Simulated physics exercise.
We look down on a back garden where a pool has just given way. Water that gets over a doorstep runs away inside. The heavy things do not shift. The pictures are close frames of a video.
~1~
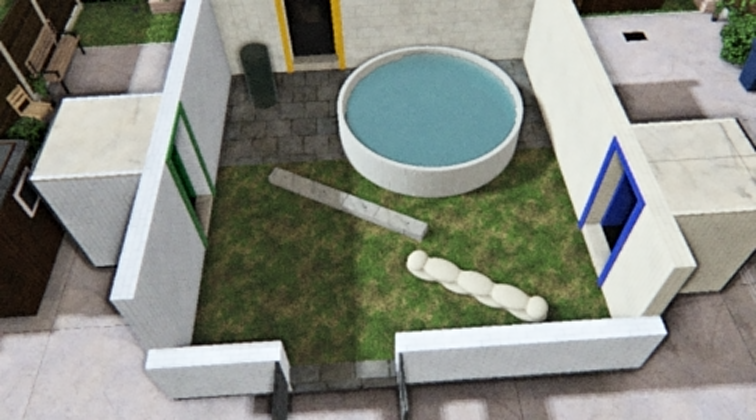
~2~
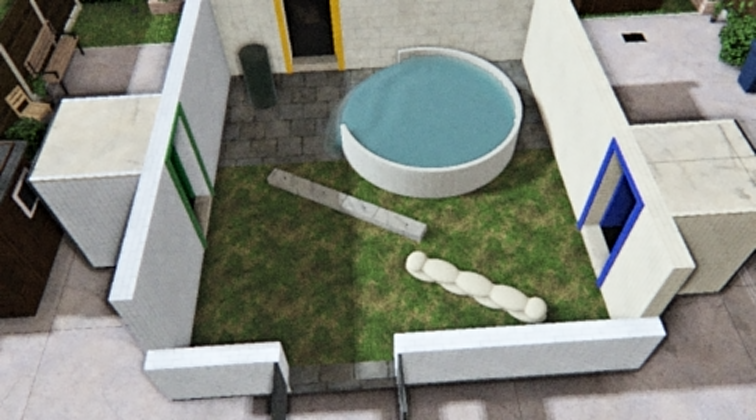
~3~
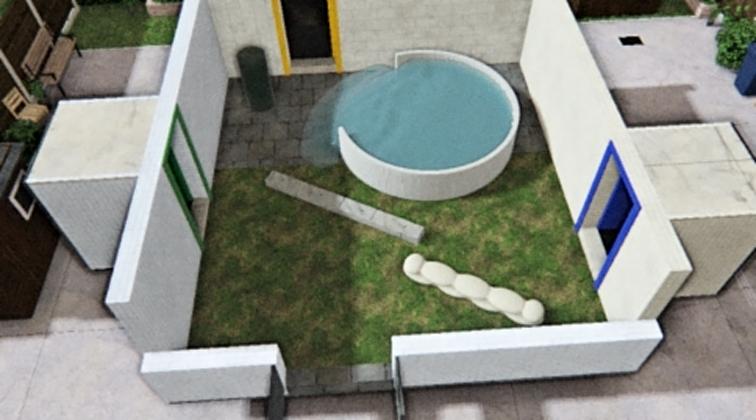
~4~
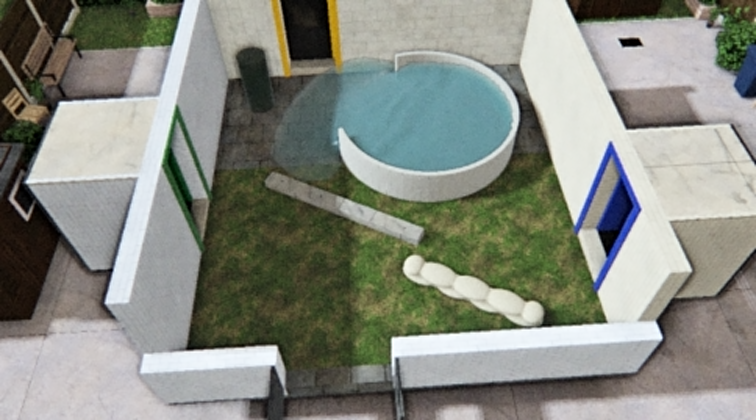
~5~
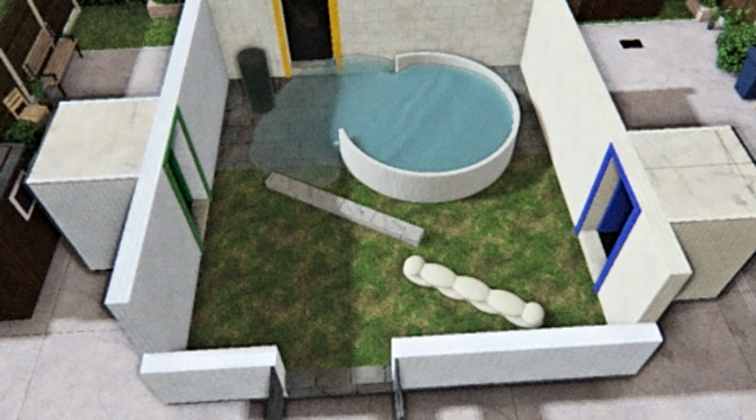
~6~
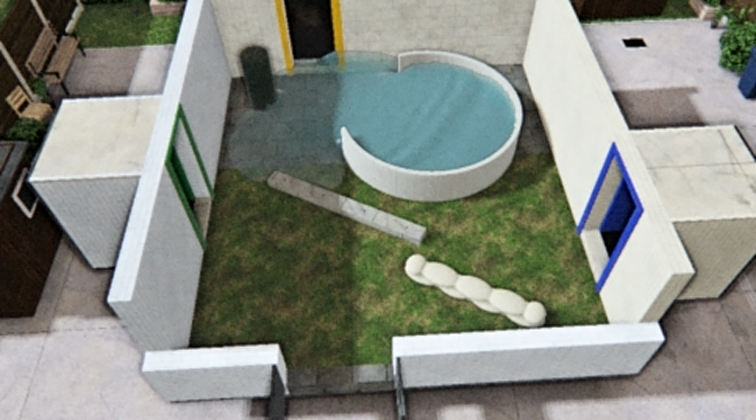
To begin with, a round white pool stands full and still in a walled garden, behind a grey beam and a pale, lumpy object on the grass. Its left side then opens and water pours through the gap, spreading leftward in a thin, clear sheet across the dark paving.
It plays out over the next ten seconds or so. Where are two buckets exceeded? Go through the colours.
One by one: The blue door holds within the limit; the green door floods; the yellow door floods.
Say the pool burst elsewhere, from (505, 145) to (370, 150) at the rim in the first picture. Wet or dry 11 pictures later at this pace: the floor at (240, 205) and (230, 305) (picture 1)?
In turn: Dry, no water.
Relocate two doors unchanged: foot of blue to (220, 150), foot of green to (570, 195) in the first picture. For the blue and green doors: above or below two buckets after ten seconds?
My reading: Blue takes more, green holds.
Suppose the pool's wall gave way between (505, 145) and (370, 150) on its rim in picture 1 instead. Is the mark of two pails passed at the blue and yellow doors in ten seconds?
In short: The blue door goes over, the yellow door takes less.
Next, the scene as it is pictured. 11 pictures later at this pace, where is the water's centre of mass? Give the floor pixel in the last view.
Near (361, 124).
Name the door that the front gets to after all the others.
Last comes the door marked blue.
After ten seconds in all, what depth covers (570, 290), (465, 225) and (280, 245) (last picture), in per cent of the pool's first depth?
In turn 25, 12 and 12 in a hundred.
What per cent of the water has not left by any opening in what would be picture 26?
I make it 96 per cent.
A moment on, water covers 25 % of the floor; the blue door not reached, the green door not reached, the yellow door under two buckets in.
Next, water covers 35 % of the floor; the blue door not reached, the green door wet at the sill, nothing in, the yellow door over two buckets in.
Then, water covers 55 % of the floor; the blue door not reached, the green door under two buckets in, the yellow door far over two buckets in.
Later, water covers 85 % of the floor; the blue door not reached, the green door over two buckets in, the yellow door far over two buckets in.
In the end, water covers 90 % of the floor; the blue door wet at the sill, nothing in, the green door over two buckets in, the yellow door far over two buckets in.
